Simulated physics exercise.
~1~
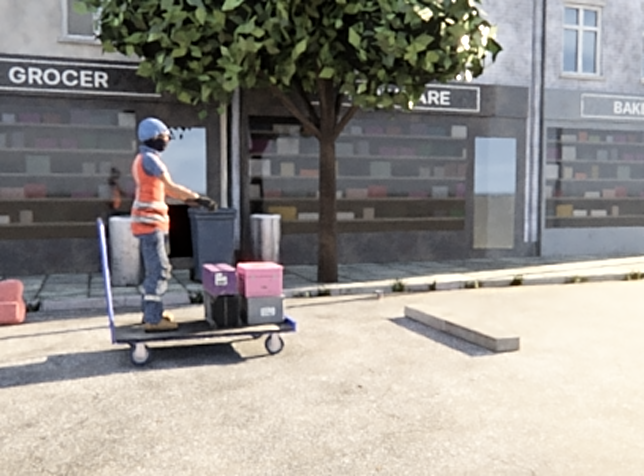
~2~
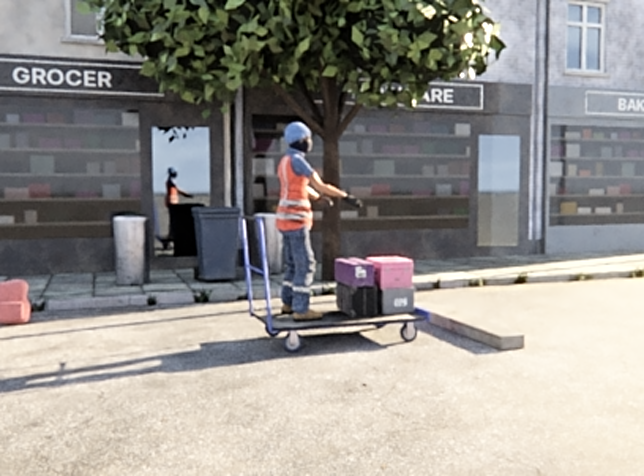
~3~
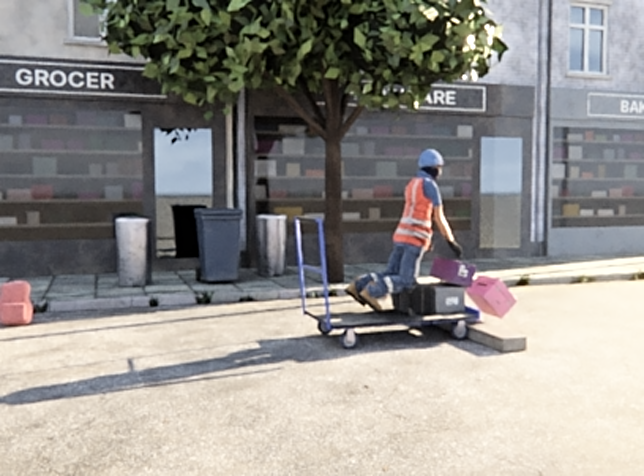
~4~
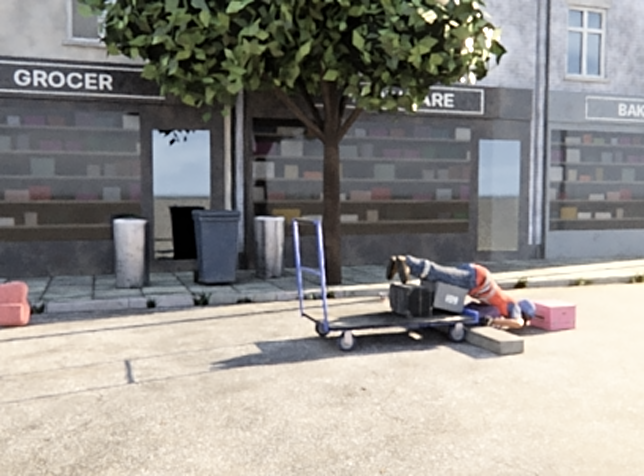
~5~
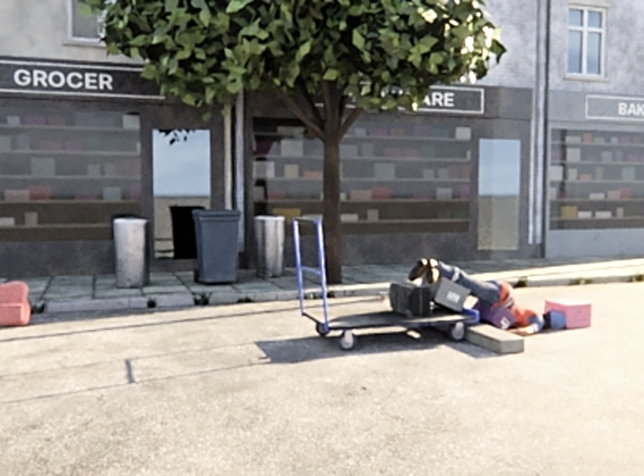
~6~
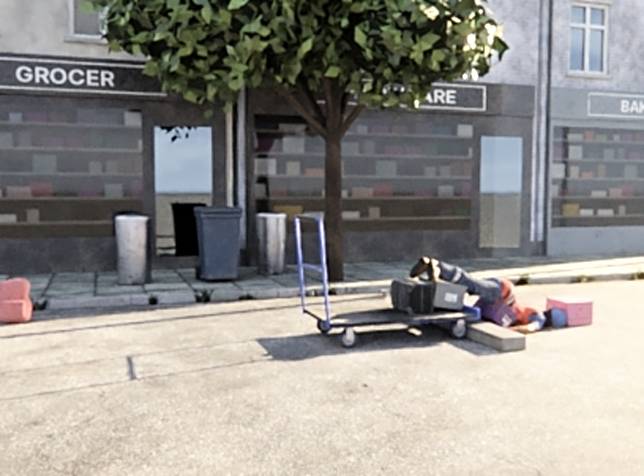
In the video, a worker in an orange vest rides a flat trolley rightward past shops until it stops at a kerb piece; the worker and two pink and purple boxes pitch off the front and lie on the ground, while a black case and grey box stay aboard.
